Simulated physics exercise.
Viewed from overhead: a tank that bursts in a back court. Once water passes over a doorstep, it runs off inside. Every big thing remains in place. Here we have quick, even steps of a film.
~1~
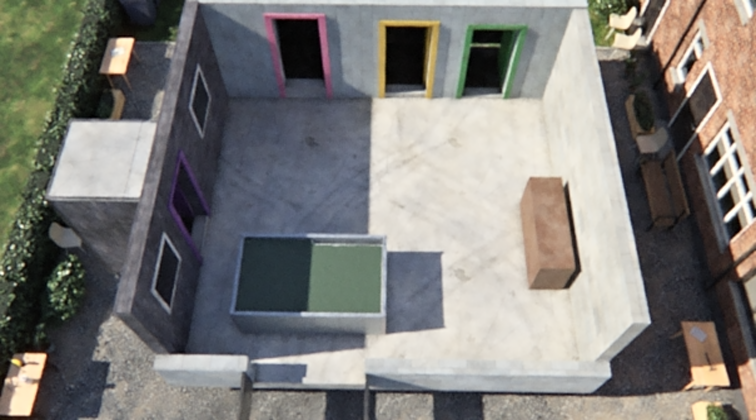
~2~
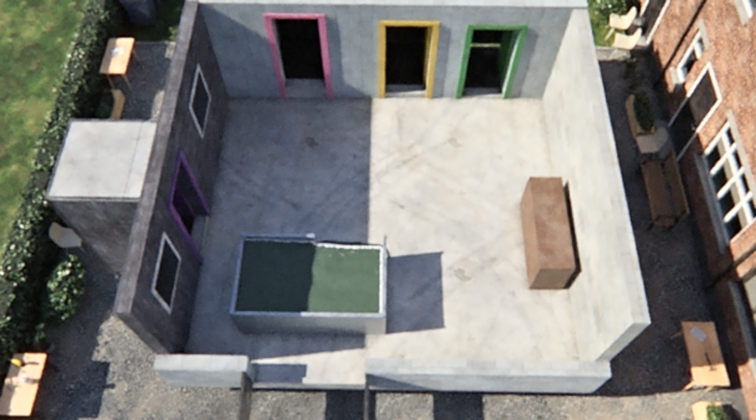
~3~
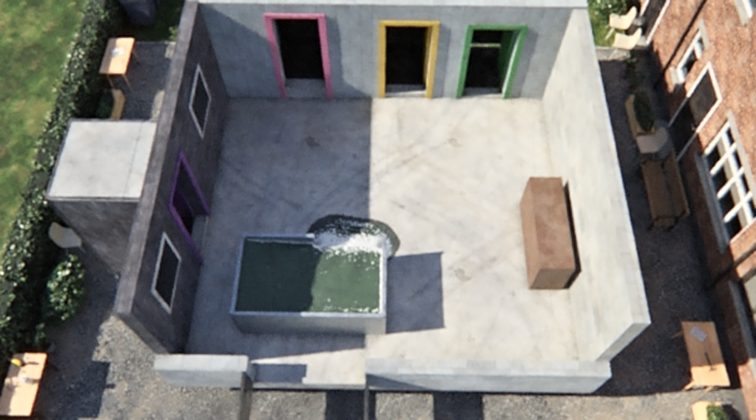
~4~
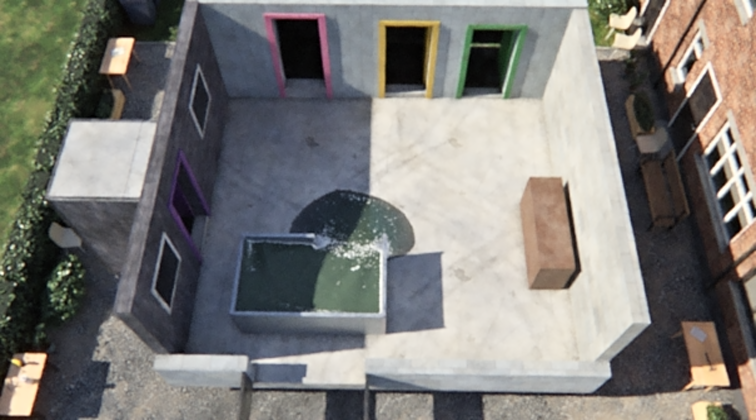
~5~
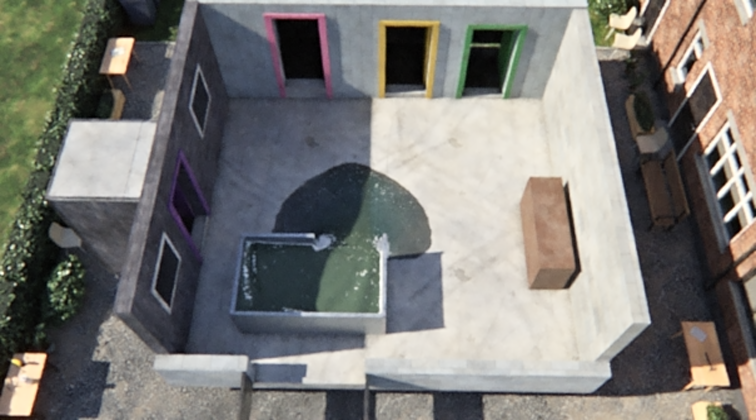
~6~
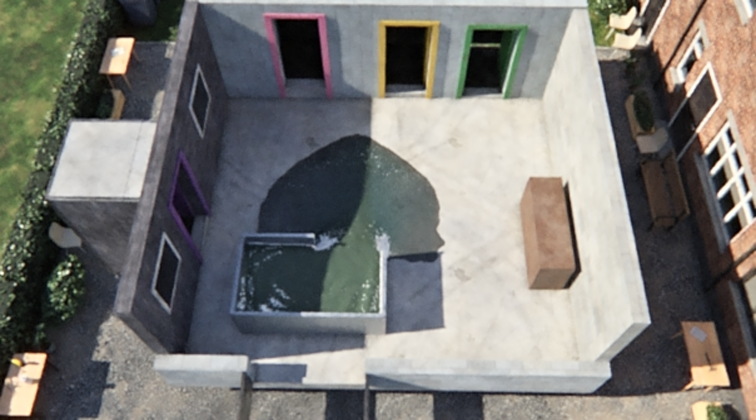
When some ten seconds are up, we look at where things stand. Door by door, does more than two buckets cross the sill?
Result: I expect the purple door to stay within two buckets. I expect the pink door to stay within two buckets. I expect the green door to go over the limit. I expect the yellow door to go over the limit.
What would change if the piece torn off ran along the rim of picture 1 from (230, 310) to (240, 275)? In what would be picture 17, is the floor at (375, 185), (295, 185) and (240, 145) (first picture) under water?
Taken in turn they're unwetted, swamped and swamped.
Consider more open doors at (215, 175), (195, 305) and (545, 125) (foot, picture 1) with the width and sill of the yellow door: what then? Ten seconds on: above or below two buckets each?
Taking them as listed, the first undershoots, the second undershoots and the third overshoots.
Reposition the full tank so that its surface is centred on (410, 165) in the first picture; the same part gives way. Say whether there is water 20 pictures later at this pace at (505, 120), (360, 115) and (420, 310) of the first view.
One after the other: Flooded, covered, free of water.
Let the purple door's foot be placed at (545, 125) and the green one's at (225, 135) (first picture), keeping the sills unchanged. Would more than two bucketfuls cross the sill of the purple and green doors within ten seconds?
Purple door: Exceeds the limit. Green door: Exceeds the limit.
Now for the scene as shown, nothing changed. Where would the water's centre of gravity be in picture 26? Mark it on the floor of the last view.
My pick is pixel (354, 183).
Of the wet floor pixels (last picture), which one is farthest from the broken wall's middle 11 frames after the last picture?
Near (535, 100).
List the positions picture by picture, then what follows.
Still water in the water tank at (311, 275), in the first frame.
The front is at a hidden place, out from the gap on the water tank's far side, in the second frame.
The front is at (322, 222), out from the gap on the water tank's far side, in the third frame.
Water pours out on the water tank's far side and has run to (342, 193), in the fourth frame.
The front is at (341, 168), out from the gap on the water tank's far side, in the fifth frame.
The front is at (365, 140), out from the gap on the water tank's far side, in the sixth frame.
A moment on, water covers 45 % of the floor; the purple door not reached, the pink door wet at the sill, nothing in, the green door not reached, the yellow door under two buckets in.
Next, water covers 55 % of the floor; the purple door wet at the sill, nothing in, the pink door wet at the sill, nothing in, the green door under two buckets in, the yellow door over two buckets in.
Then, water covers 60 % of the floor; the purple door wet at the sill, nothing in, the pink door wet at the sill, nothing in, the green door over two buckets in, the yellow door far over two buckets in.
Later, water covers 80 % of the floor; the purple door wet at the sill, nothing in, the pink door wet at the sill, nothing in, the green door far over two buckets in, the yellow door far over two buckets in.
In the end, water covers 95 % of the floor; the purple door wet at the sill, nothing in, the pink door wet at the sill, nothing in, the green door far over two buckets in, the yellow door far over two buckets in.
